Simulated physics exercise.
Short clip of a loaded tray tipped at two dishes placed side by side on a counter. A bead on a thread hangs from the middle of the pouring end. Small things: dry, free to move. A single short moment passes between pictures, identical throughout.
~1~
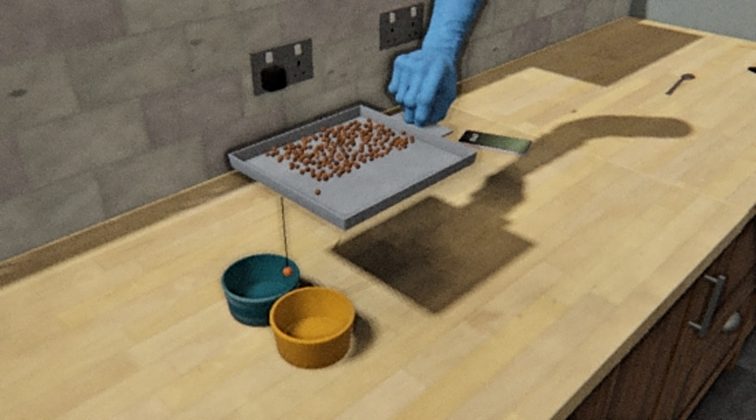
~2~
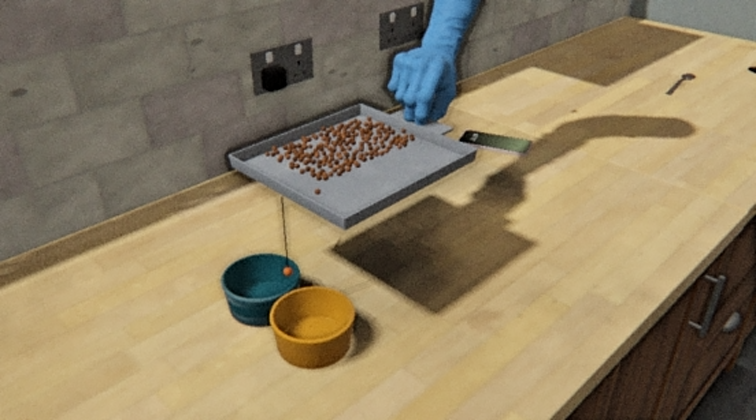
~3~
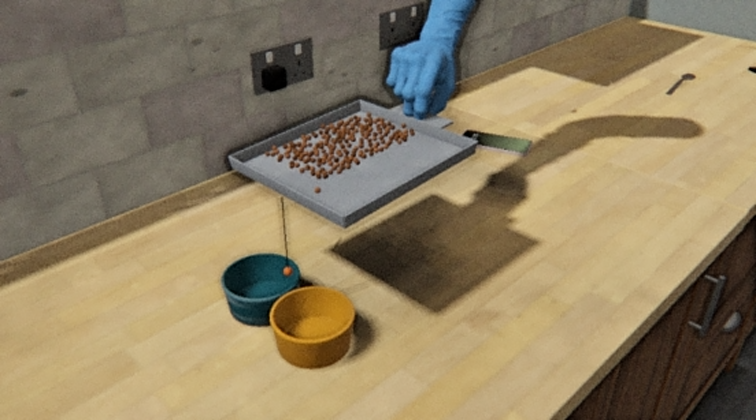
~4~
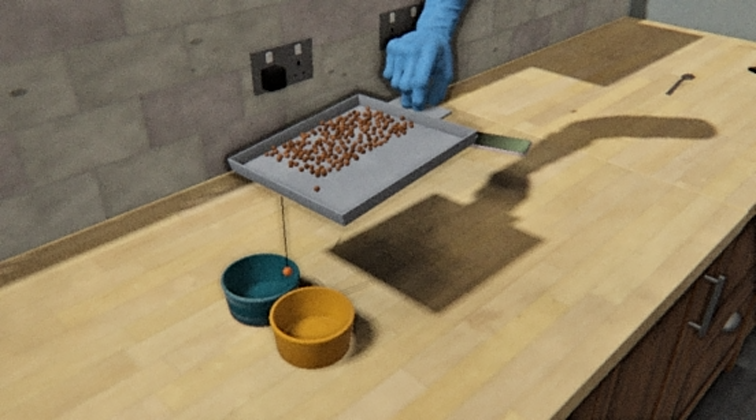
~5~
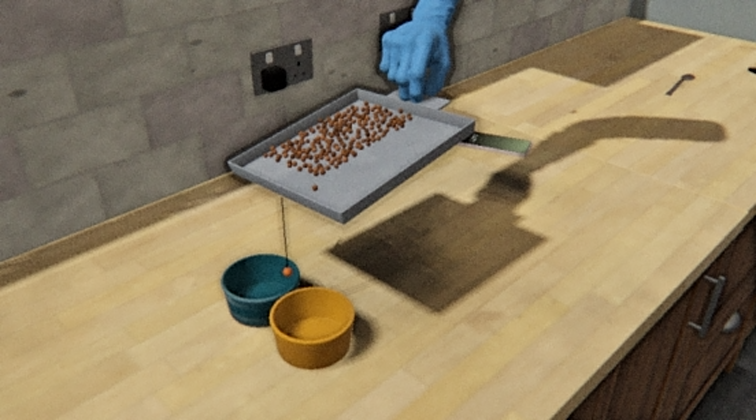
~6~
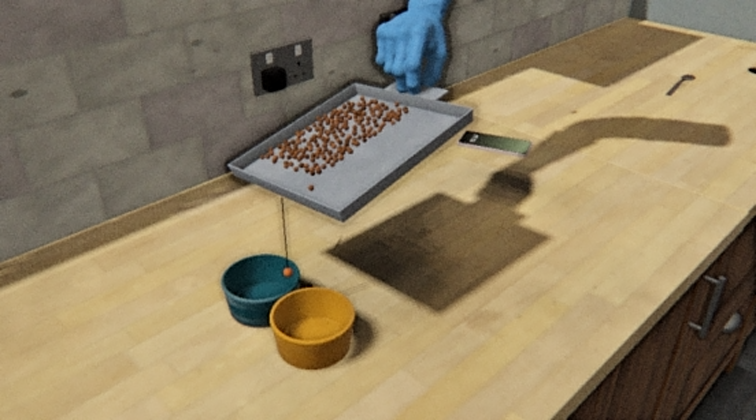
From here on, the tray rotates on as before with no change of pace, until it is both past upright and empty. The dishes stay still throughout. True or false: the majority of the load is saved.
False.
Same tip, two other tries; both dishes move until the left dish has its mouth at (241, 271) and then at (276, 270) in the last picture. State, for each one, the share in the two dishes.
60 % and 20 %.
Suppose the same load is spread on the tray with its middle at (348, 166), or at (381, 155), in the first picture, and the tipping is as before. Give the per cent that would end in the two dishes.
You'd get about 30 per cent first and about 20 per cent second.
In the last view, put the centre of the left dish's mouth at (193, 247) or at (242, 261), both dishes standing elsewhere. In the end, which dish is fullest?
For the two places in order: The rightward one, the leftward one.
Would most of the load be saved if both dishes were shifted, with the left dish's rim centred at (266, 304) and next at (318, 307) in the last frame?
Short of half and then Short of half.
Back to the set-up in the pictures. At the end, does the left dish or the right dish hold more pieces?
That's the left side.
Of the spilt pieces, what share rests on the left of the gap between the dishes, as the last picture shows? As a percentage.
It comes to 90 per cent or so.
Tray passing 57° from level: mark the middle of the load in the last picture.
The load is centred about (264, 162).
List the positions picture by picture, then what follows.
In the first frame, corners of the pouring end near (231, 155) and (345, 218), level; middle of the load near (340, 145), cereal balls; left dish near (231, 305); right dish near (282, 345); bead on its thread near (288, 272).
In the second frame, corners of the pouring end near (231, 155) and (345, 217), level; middle of the load near (340, 144).
In the third frame, corners of the pouring end near (231, 156) and (344, 215), tipped barely, lowest at the left corner; middle of the load near (340, 141).
In the fourth frame, corners of the pouring end near (230, 159) and (342, 213), tipped a little, lowest at the left corner; middle of the load near (339, 138).
In the fifth frame, corners of the pouring end near (230, 162) and (341, 211), tipped a little, lowest at the left corner; middle of the load near (337, 134).
In the sixth frame, corners of the pouring end near (230, 164) and (339, 210), tipped a little, lowest at the left corner; middle of the load near (334, 132), a little on the move; left dish near (231, 305); right dish near (282, 346).
Shortly afterwards, tray tipped steeply; all but a few on the tray; only a few outside both; only a few in the air.
Next, tray tipped right over; near two thirds on the tray; only a few in the left dish; a little outside both; near a quarter in the air.
Some moments later, tray tipped past a quarter turn; near a quarter in the left dish; the bulk outside both.
In the end, tray tipped past a quarter turn; none at all in the right dish; near a quarter in the left dish; the bulk outside both.
